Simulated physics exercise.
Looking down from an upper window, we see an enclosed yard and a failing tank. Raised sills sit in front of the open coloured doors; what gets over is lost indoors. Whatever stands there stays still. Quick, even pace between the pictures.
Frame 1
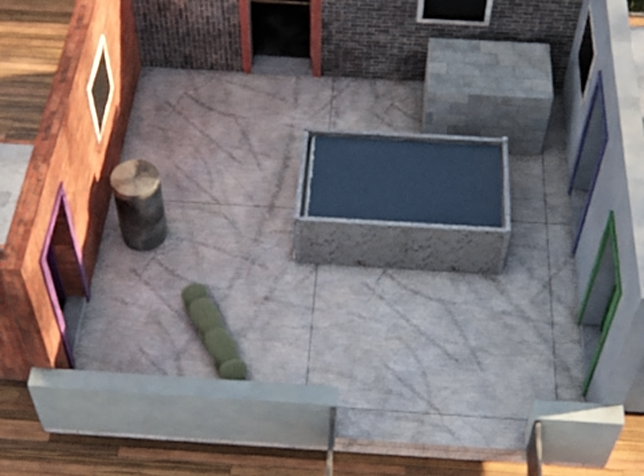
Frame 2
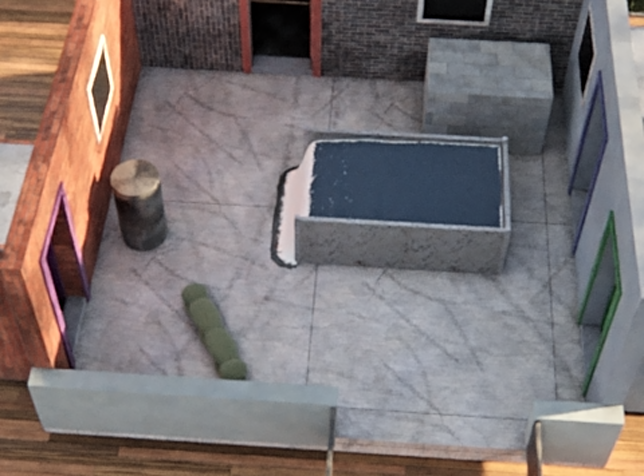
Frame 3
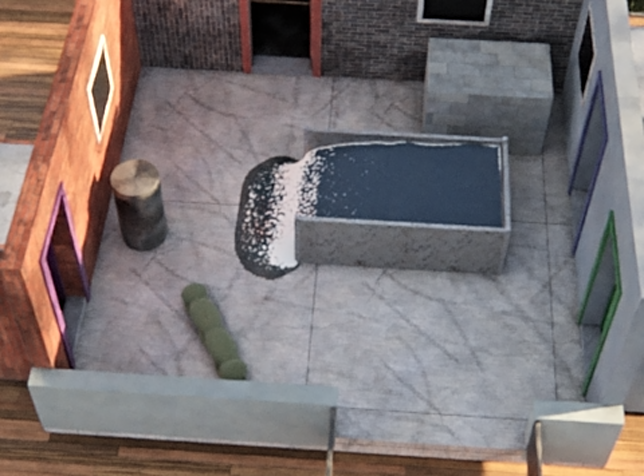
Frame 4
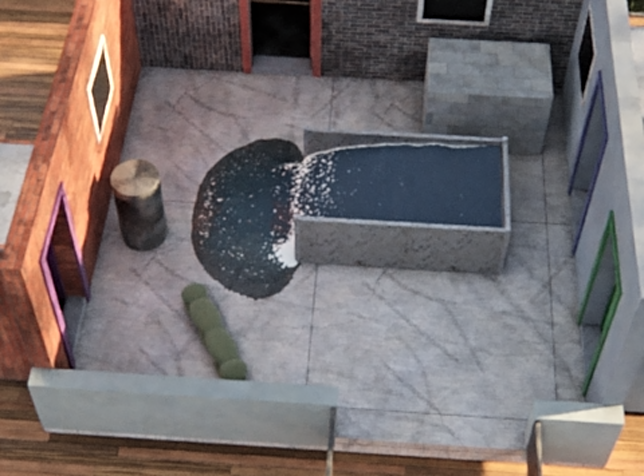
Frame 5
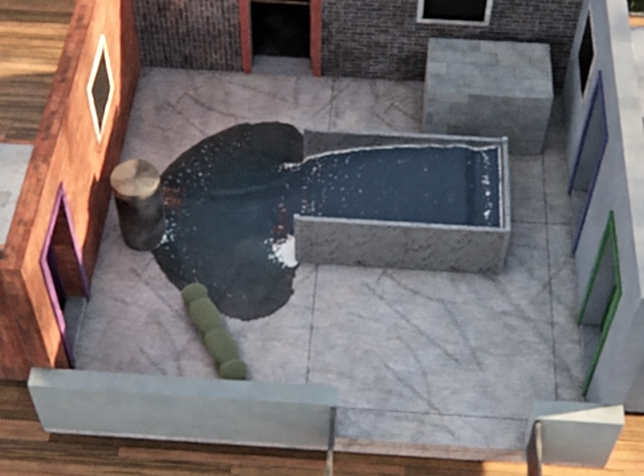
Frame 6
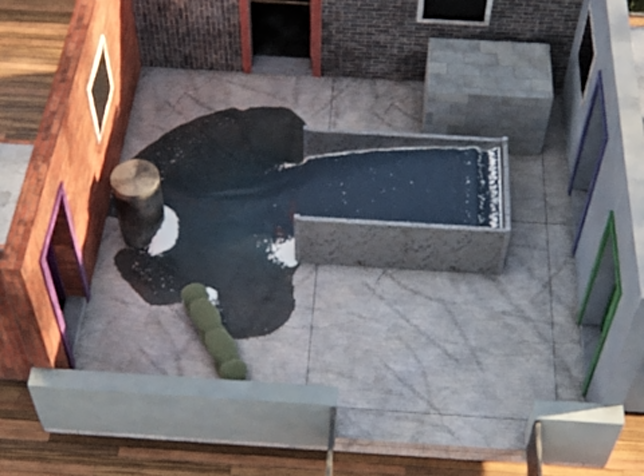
Dark water poured out of the open left end of a grey tank in a walled yard, spreading wide across the stone floor until it surrounded a round pillar and touched a lumpy green hedge.
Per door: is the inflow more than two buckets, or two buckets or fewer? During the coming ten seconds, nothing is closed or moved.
The green door tips over the cap there; the blue door stays at or under the cap there; the purple door tips over the cap there; the red door stays at or under the cap there.
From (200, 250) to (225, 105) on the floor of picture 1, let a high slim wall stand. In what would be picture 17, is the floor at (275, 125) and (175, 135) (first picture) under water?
Taking the points in order, the first is inundated and the second is high and dry.
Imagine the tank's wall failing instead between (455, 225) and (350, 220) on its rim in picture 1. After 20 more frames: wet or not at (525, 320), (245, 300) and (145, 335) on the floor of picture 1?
Following the listed order, the three come out reached by the spill, reached by the spill and reached by the spill.
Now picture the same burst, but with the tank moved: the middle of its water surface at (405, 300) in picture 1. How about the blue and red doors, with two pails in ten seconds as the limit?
Well, the blue door ends up below, and the red door ends up above too.
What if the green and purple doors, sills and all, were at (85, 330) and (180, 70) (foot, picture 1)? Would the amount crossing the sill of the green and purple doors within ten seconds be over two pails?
Green door lets more in; purple door is over.
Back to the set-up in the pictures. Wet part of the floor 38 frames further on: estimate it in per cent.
Near 95 in a hundred.
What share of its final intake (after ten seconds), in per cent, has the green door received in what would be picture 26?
Working it through, I arrive at 0 %.
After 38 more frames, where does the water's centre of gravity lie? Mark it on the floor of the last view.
Close to (296, 220).
A moment on, water covers 35 % of the floor; the green door not reached, the blue door not reached, the purple door under two buckets in, the red door wet at the sill, nothing in.
Next, water covers 40 % of the floor; the green door not reached, the blue door not reached, the purple door over two buckets in, the red door wet at the sill, nothing in.
Then, water covers 65 % of the floor; the green door not reached, the blue door not reached, the purple door over two buckets in, the red door wet at the sill, nothing in.
Later, water covers 95 % of the floor; the green door over two buckets in, the blue door wet at the sill, nothing in, the purple door far over two buckets in, the red door under two buckets in.
In the end, water covers 95 % of the floor; the green door over two buckets in, the blue door wet at the sill, nothing in, the purple door far over two buckets in, the red door under two buckets in.
